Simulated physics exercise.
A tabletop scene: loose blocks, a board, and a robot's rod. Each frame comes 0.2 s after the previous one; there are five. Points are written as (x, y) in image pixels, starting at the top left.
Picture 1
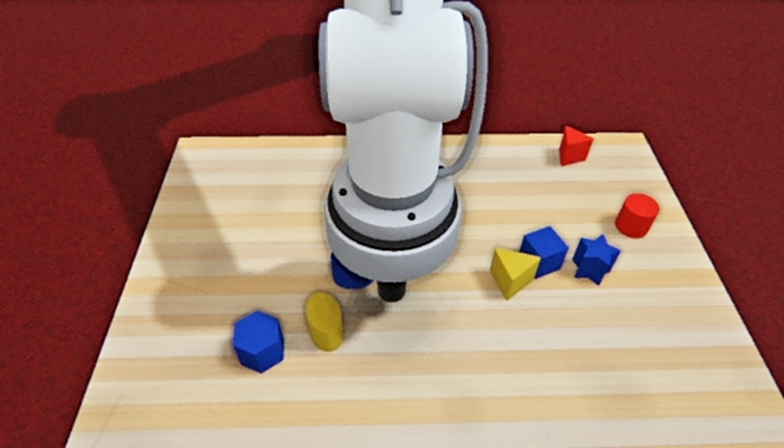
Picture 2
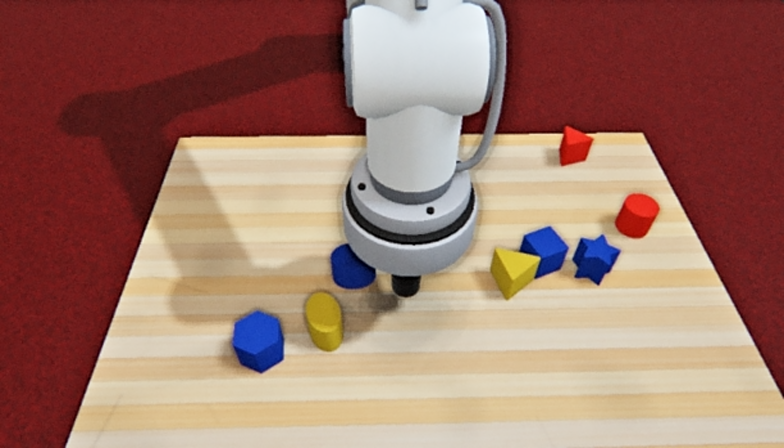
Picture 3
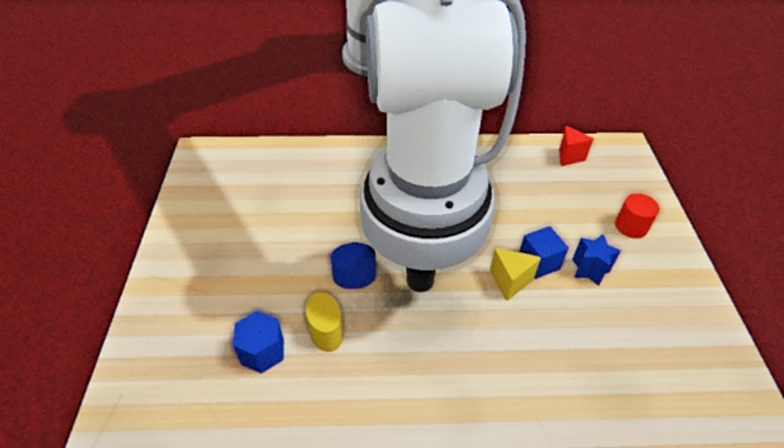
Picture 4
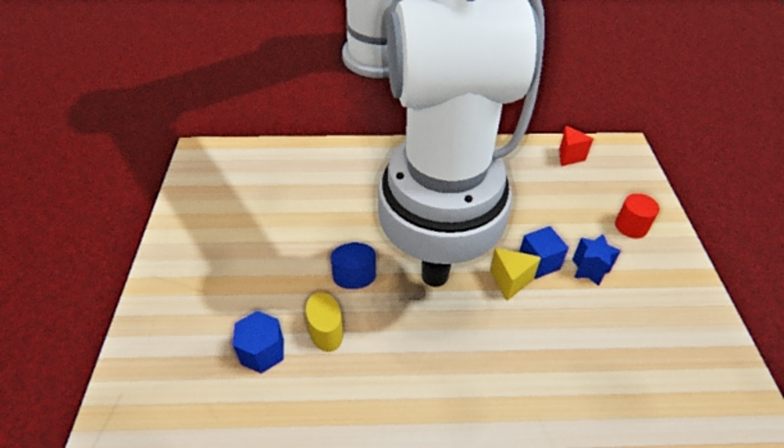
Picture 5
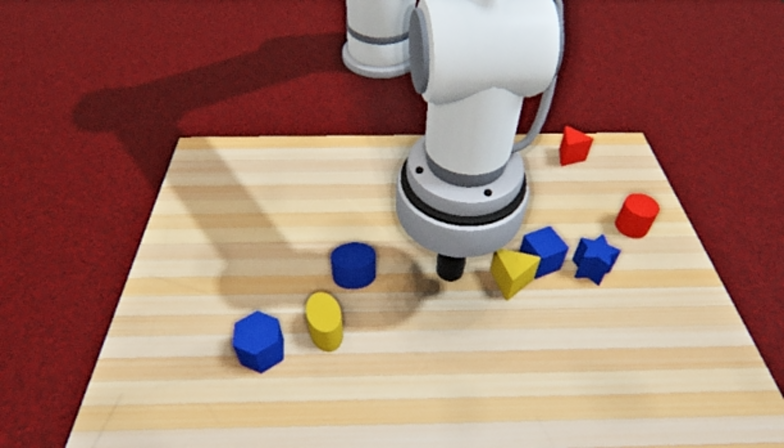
The robot arm moves its rod steadily right across the board, nearing the yellow triangle.
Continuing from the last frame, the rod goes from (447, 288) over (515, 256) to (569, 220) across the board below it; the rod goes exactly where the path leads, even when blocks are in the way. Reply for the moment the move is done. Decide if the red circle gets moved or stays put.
That block stays.
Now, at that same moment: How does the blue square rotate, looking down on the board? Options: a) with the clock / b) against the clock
Answer: A.
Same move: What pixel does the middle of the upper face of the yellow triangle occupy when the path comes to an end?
The top centre is at (535, 257).
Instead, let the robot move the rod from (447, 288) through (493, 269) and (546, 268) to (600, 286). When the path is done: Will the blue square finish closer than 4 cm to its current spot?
That would be a no.
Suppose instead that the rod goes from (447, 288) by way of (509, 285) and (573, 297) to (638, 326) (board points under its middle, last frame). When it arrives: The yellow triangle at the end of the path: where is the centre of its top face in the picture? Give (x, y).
My prediction: (637, 275).
The first path, step by step. One third of the way, rod at (499, 251); yellow triangle at (526, 259), turned 35° clockwise.
Two thirds of the way, rod at (539, 227); yellow triangle at (535, 257), turned 60° clockwise; blue square at (567, 237), turned 55° clockwise; blue star at (604, 250).
At the end, rod at (575, 204); yellow triangle at (535, 257), turned 60° clockwise; blue square at (572, 233), turned 85° clockwise; blue star at (608, 253); red circle in place.
